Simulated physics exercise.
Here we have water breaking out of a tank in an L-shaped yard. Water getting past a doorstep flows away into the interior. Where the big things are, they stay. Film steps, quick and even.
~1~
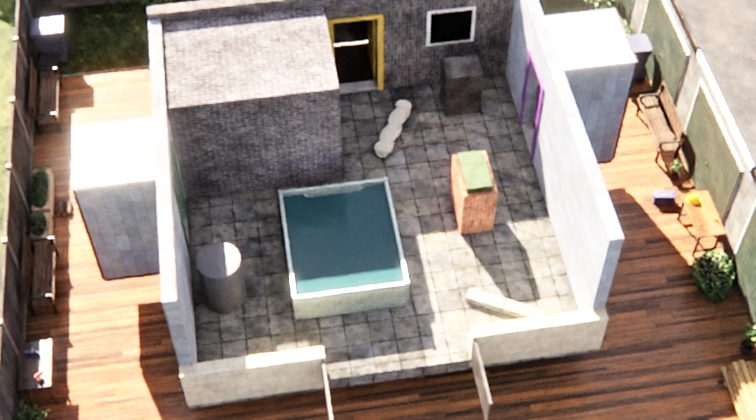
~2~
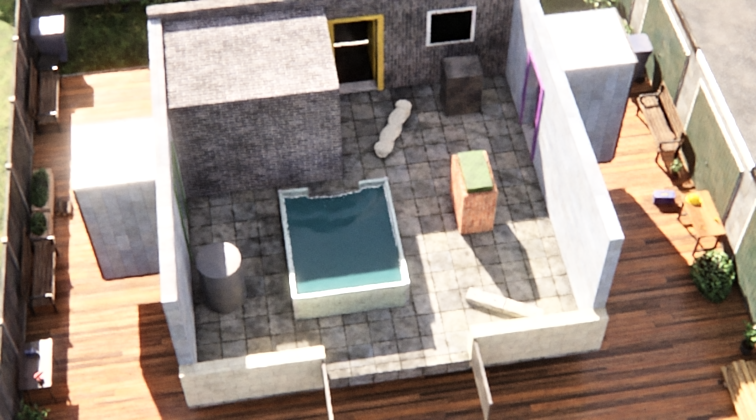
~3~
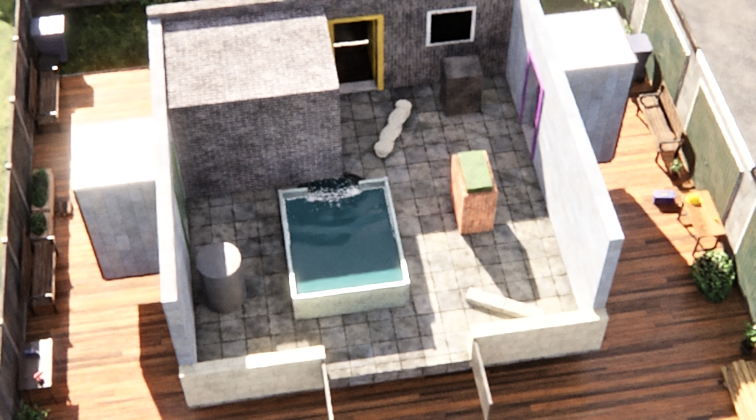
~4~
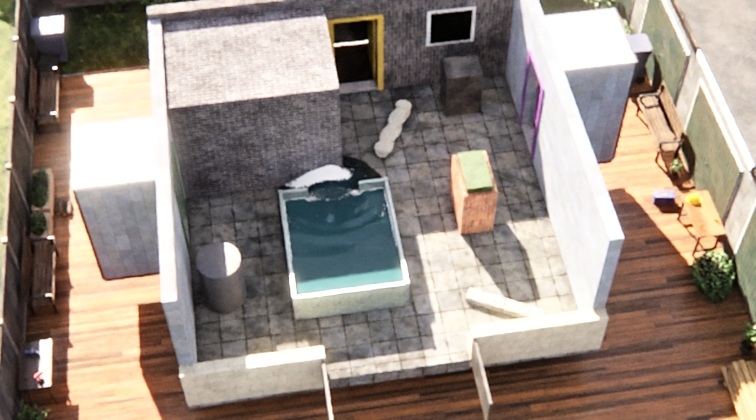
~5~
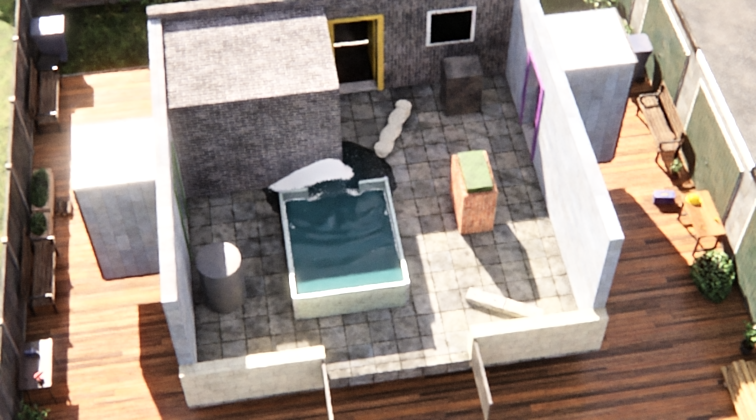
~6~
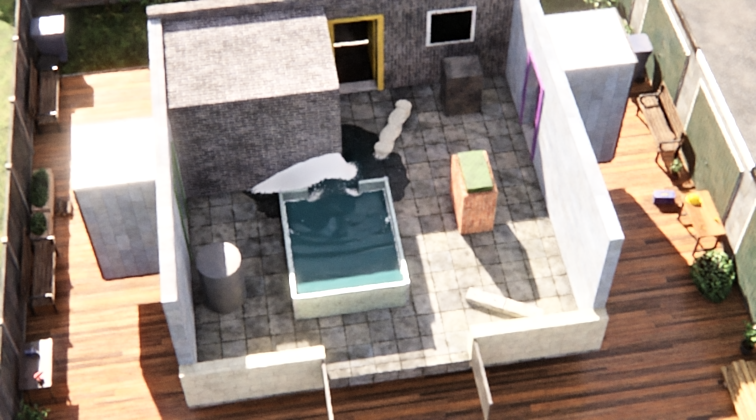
At first, the water in the rectangular tank in the walled, paved yard lies still. Then a gap opens along its far edge and water pours out behind it, spreading in a dark and white sheet across the paving to both sides, reaching the pale lumpy object near the yellow-framed doorway.
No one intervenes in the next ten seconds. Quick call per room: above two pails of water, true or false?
Yellow door: True; green door: True; purple door: True.
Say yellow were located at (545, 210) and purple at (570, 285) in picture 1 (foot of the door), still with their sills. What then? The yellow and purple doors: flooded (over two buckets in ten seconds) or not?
Result, per door: Yellow remains within bounds; purple remains within bounds.
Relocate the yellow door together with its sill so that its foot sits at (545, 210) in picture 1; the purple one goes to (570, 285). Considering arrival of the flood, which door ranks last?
Answer: The purple door.
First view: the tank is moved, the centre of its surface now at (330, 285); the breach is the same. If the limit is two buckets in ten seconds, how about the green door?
The green door exceeds the threshold.
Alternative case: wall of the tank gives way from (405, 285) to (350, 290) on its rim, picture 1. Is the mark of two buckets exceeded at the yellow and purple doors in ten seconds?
The yellow stays below the mark and the purple stays below the mark.
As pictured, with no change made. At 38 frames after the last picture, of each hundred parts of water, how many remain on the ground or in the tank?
About 88 %.
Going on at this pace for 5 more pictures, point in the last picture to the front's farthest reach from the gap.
The front tops out at about (399, 91).
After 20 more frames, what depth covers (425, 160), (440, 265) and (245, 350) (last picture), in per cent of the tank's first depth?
Readings in sequence: 8, 2, 2 percent.
A moment on, water covers 25 % of the floor; the yellow door wet at the sill, nothing in, the green door wet at the sill, nothing in, the purple door not reached.
Next, water covers 40 % of the floor; the yellow door under two buckets in, the green door over two buckets in, the purple door wet at the sill, nothing in.
Then, water covers 55 % of the floor; the yellow door over two buckets in, the green door far over two buckets in, the purple door over two buckets in.
Later, water covers 80 % of the floor; the yellow door far over two buckets in, the green door far over two buckets in, the purple door over two buckets in.
In the end, water covers 95 % of the floor; the yellow door far over two buckets in, the green door far over two buckets in, the purple door far over two buckets in.
